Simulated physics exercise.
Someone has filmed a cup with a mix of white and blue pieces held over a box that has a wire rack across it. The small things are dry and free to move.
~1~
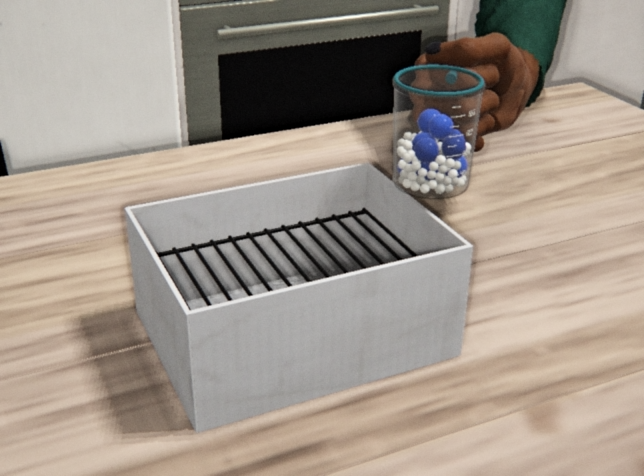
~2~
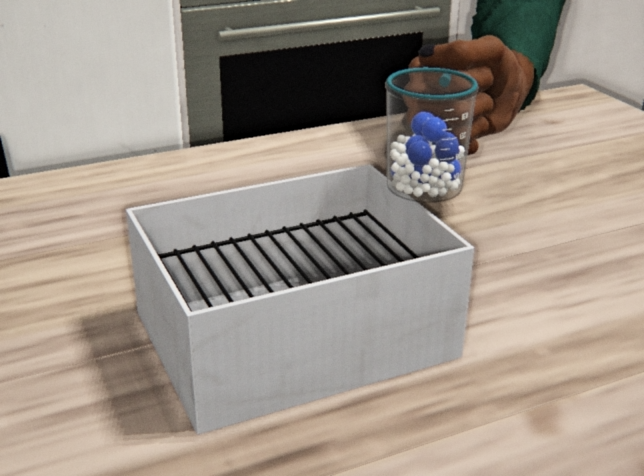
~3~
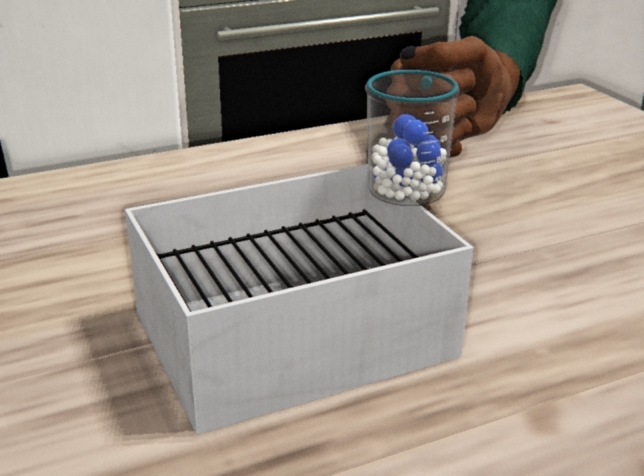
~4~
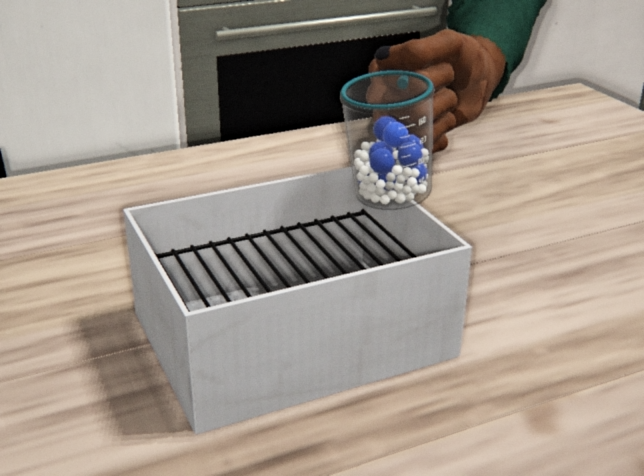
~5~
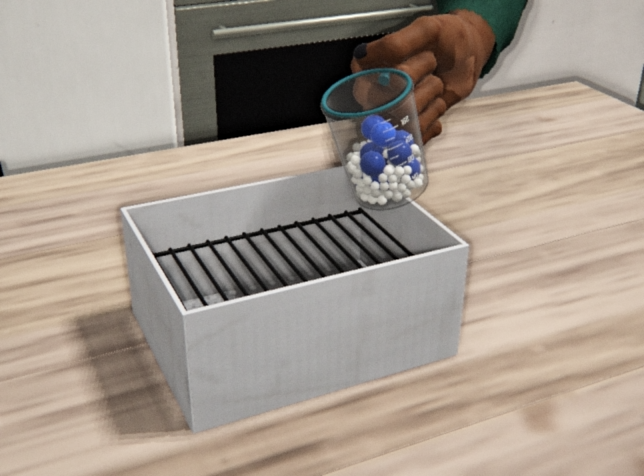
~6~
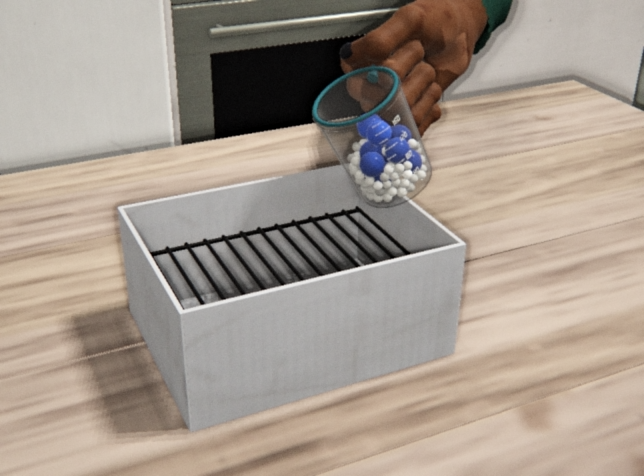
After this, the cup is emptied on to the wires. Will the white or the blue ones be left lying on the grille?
The white ones pass the rack and the blue ones are held back.
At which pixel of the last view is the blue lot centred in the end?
Close to (266, 268).
Then, 0.59 s after the last picture, white ones, all in the cup; blue ones, all in the cup.
Then, 1.10 s after the last picture, white ones, most in the cup, a small part on or over the wires; blue ones, about two thirds in the cup, about a third on or over the wires.
Then, 1.54 s after the last picture, white ones, a small part on or over the wires, most under the rack, a stray few outside the box; blue ones, all on or over the wires.
By the end, white ones, nearly all under the rack, a stray few outside the box; blue ones, all on the wires, none under the rack.
